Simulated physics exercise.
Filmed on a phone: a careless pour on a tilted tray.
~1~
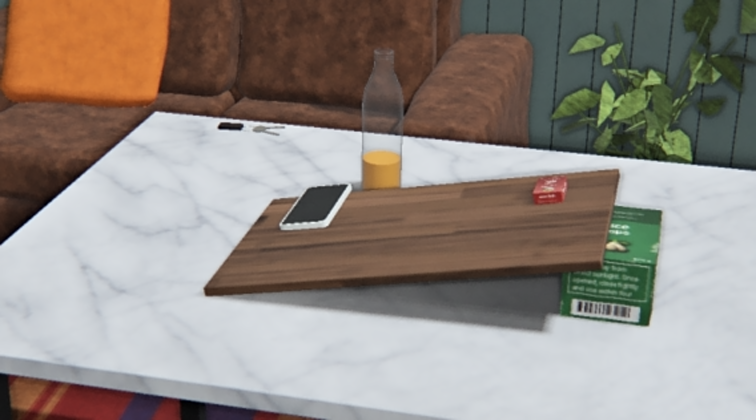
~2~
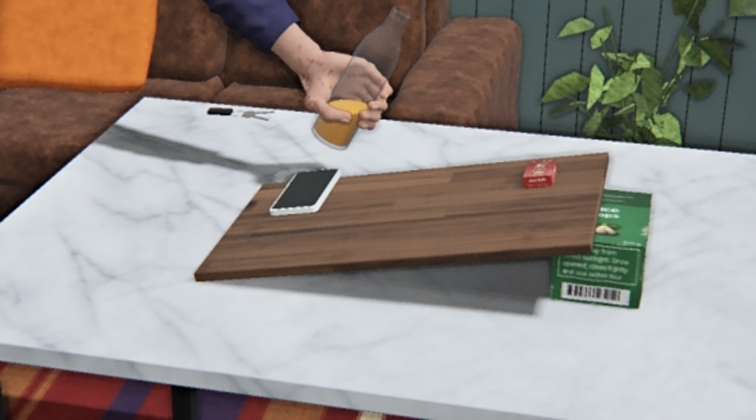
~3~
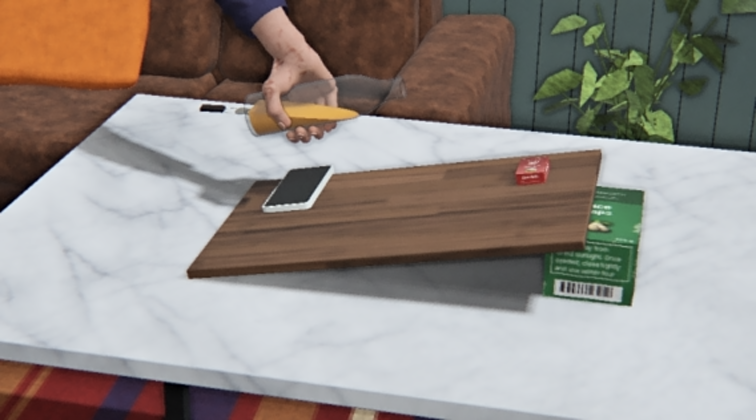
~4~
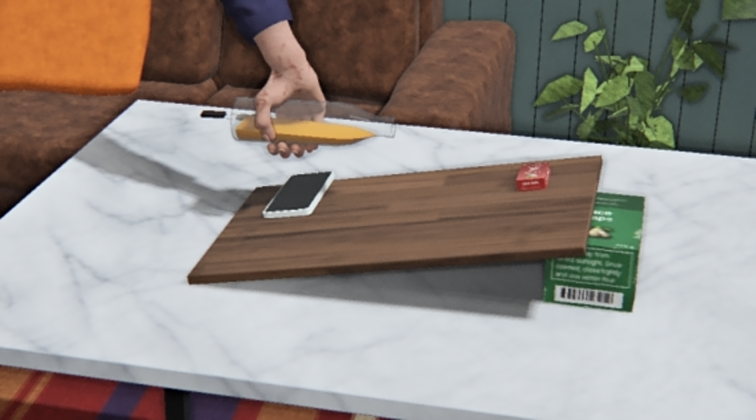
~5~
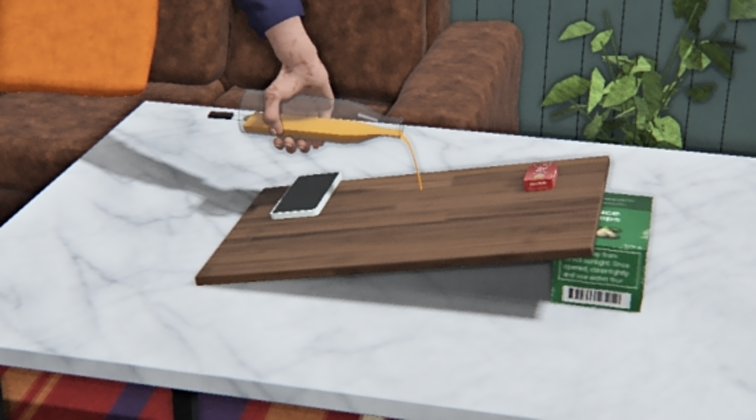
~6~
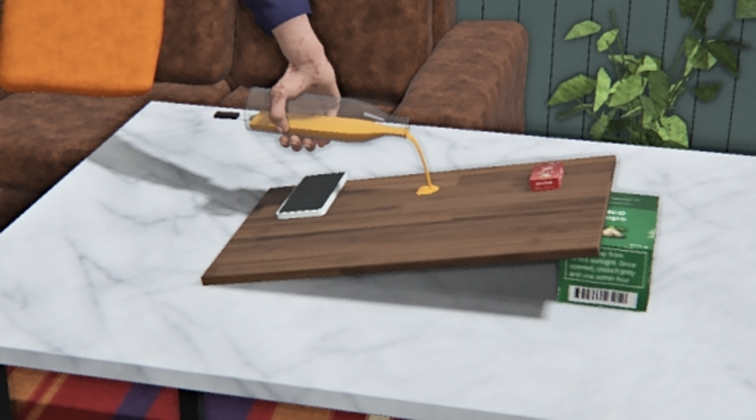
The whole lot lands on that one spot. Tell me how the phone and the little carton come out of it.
The phone is reached and the little carton escapes.
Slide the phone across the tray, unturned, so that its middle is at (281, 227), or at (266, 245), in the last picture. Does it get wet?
In the first try it ends up in the puddle; in the second it remains untouched.
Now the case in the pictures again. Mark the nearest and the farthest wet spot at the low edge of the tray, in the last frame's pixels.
Between (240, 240) and (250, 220).
Next, it runs down to the left; the phone is in it; the little carton is clear of it.
After that, it runs down to the left and off the end; the phone is in it; the little carton is clear of it.
Finally, it runs down to the left and off the end; the phone is in it; the little carton is clear of it.
